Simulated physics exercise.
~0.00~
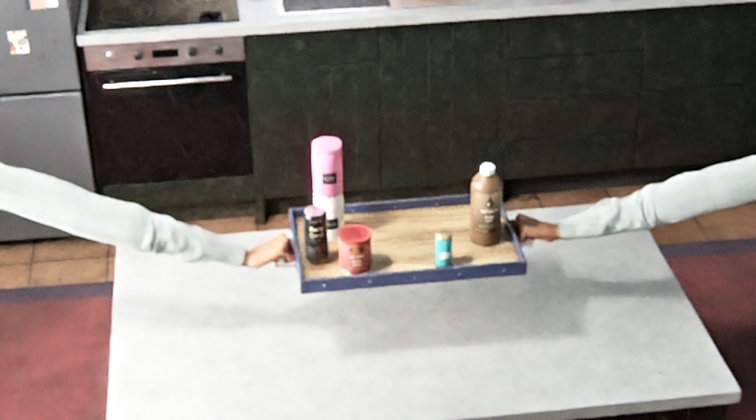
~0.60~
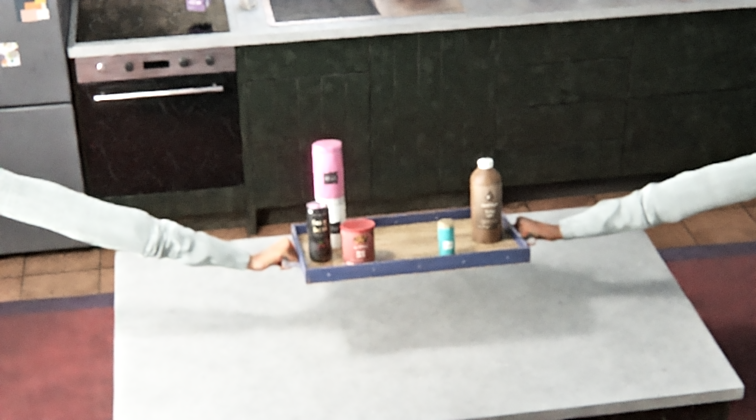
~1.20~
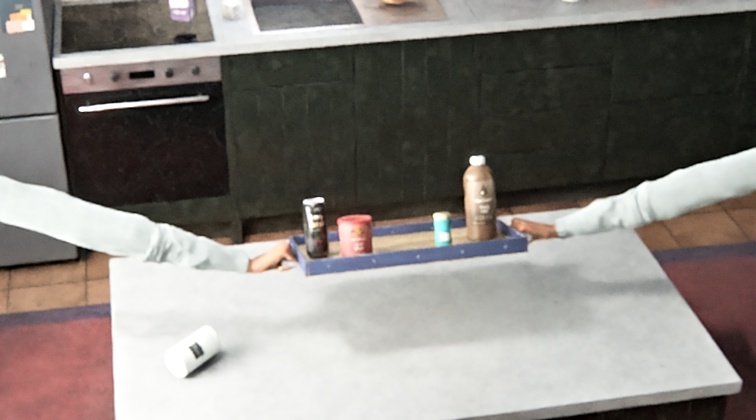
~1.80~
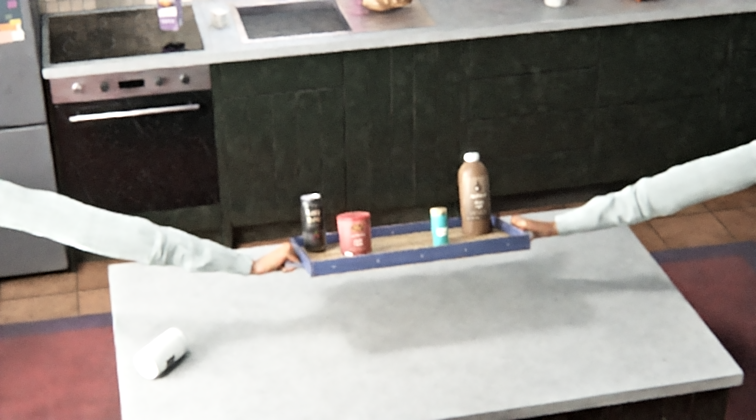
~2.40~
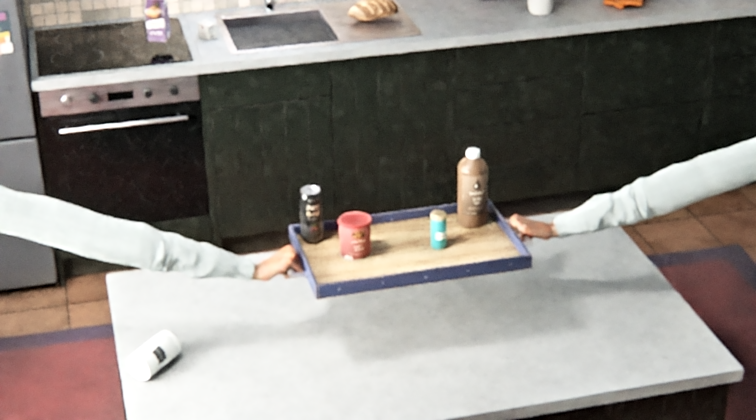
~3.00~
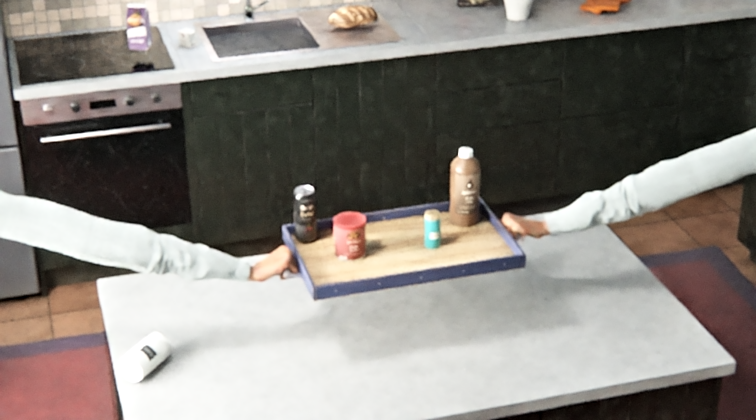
To begin with, two hands hold a blue-rimmed tray above a pale counter in a kitchen, carrying a tall pink jar, a white jar, a black can, a red tin, a turquoise shaker and a brown bottle. The hands tip the tray so its far edge dips, and the items lean with it. The pink jar drops out of sight, while the white jar ends up lying on its side on the counter at left. The tray then tilts back towards level as the view drifts slightly sideways. Finally, the can, tin, shaker and bottle stand upright on it, with the white jar still on the counter.
